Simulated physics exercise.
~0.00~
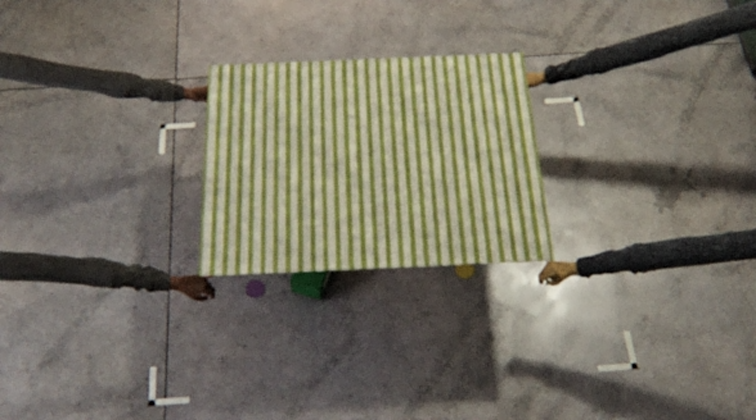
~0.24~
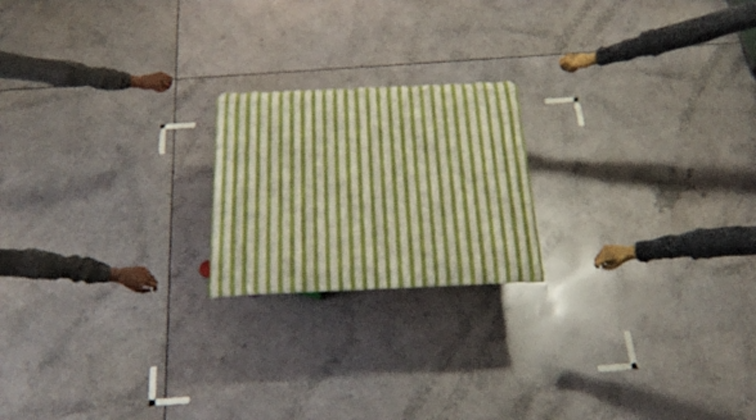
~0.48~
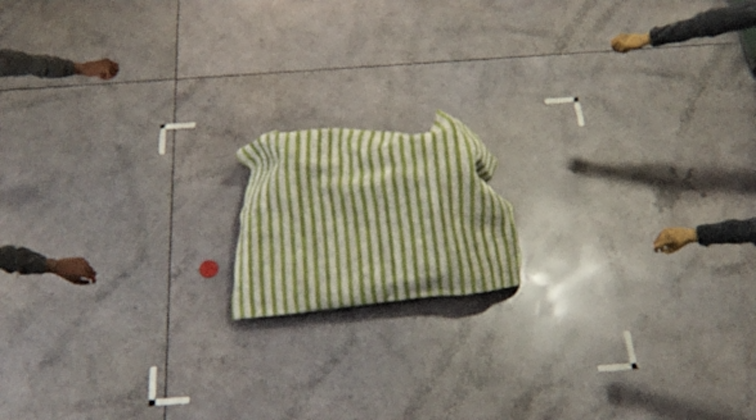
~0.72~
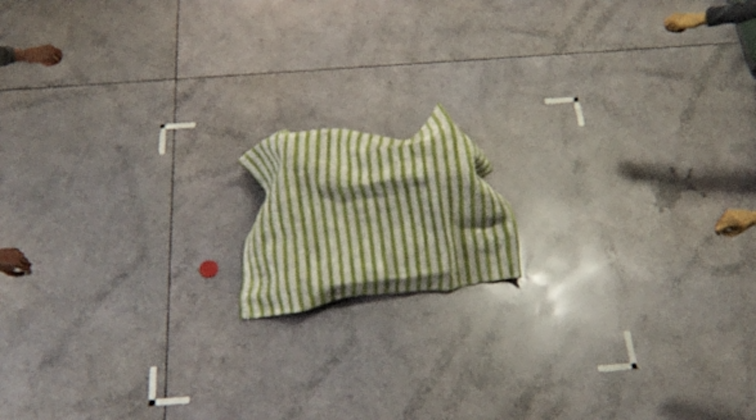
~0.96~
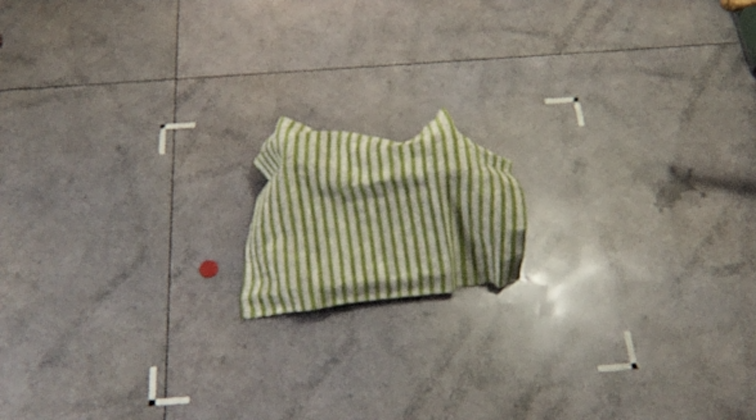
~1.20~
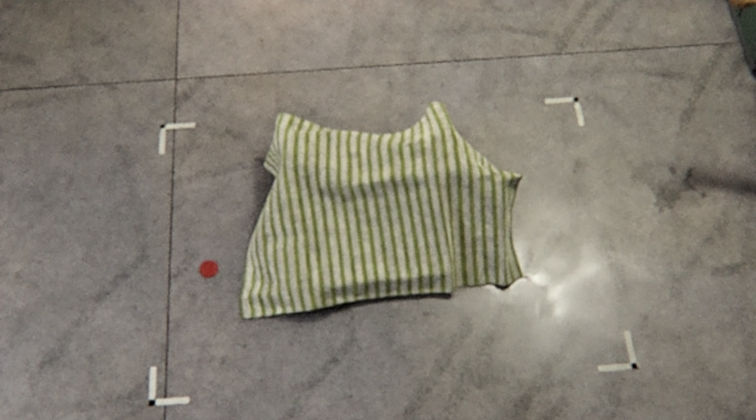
A striped blanket drops from four hands and settles crumpled beside a red disc.
